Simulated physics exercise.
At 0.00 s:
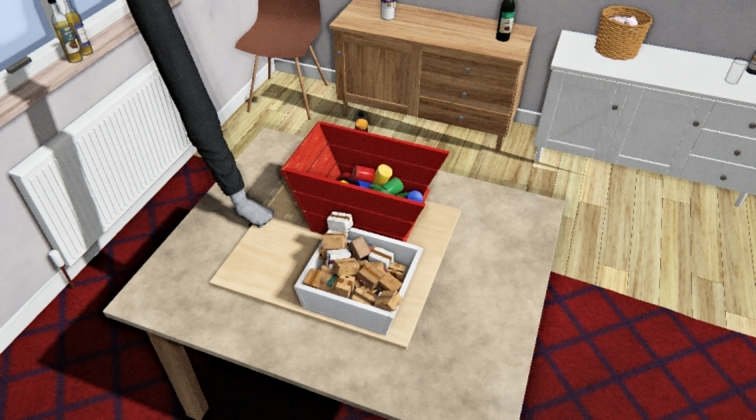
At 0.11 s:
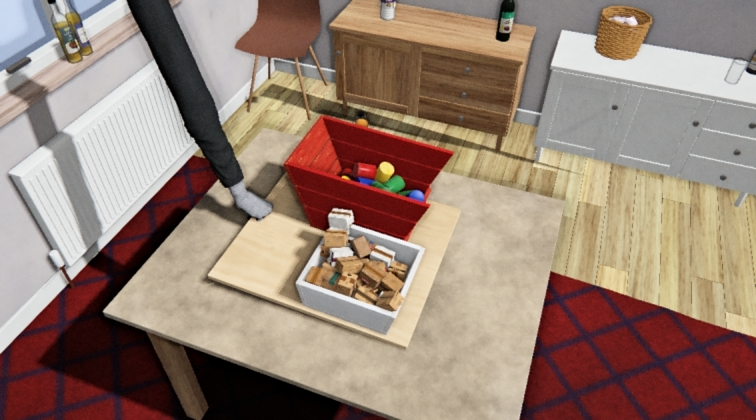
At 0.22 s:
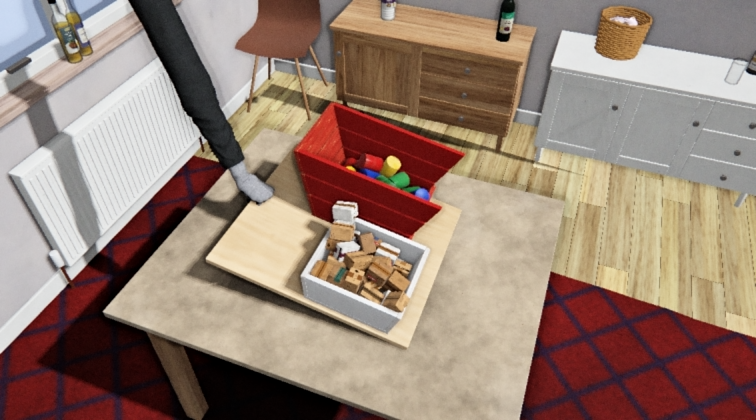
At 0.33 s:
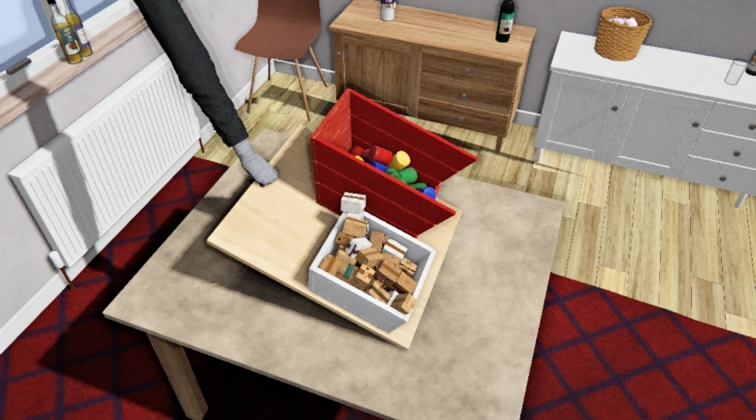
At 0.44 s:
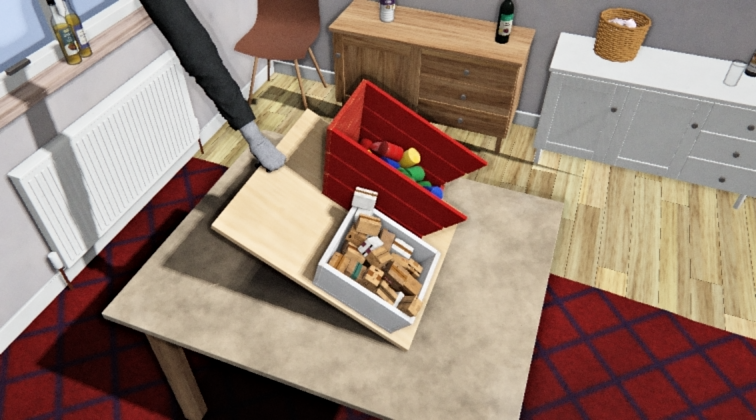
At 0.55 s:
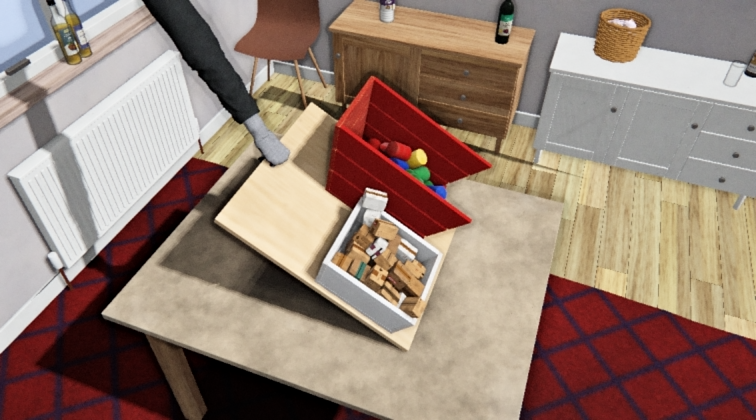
In the video, a gloved hand lifts the left side of a wooden board on a table, steadily tilting it rightward along with a red tub of colourful objects and a white tub of small brown and white pieces.
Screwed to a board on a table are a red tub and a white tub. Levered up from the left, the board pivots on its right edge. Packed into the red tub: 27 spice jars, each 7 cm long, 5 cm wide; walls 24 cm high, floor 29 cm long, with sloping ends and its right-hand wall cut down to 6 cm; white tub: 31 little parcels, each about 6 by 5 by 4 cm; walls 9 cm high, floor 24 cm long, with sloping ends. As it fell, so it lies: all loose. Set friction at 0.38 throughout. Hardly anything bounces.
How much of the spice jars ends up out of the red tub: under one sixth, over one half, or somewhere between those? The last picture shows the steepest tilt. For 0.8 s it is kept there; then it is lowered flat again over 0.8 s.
It is going to drop under one in six of its pieces.
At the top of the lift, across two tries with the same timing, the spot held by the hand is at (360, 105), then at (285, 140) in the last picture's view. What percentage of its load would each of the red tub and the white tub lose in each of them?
First try, then second: The red tub sheds 90 then 20 per cent, and the white tub sheds 50 then 10 per cent.
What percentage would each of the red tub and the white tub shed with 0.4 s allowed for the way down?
Well, that would cost the red tub 0 per cent and the white tub 0 per cent.
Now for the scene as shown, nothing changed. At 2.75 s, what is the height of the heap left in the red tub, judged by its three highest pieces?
Height: Roughly 13 cm.
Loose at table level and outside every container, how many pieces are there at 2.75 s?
The number is some 1.
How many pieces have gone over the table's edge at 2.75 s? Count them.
I'd estimate some 0 at that moment.
After 0.90 s, tilt 30°; red tub 27 in, 0 out and white tub 31 in, 0 out.
After 1.34 s, tilt 30°; red tub 26 in, 1 out and white tub 31 in, 0 out.
After 1.96 s, tilt 4°; red tub 26 in, 1 out and white tub 31 in, 0 out.
Outcome (at 2.75 s), red tub 26 in, 1 out and white tub 31 in, 0 out. Asked share, 1 of 27, 4 per cent.
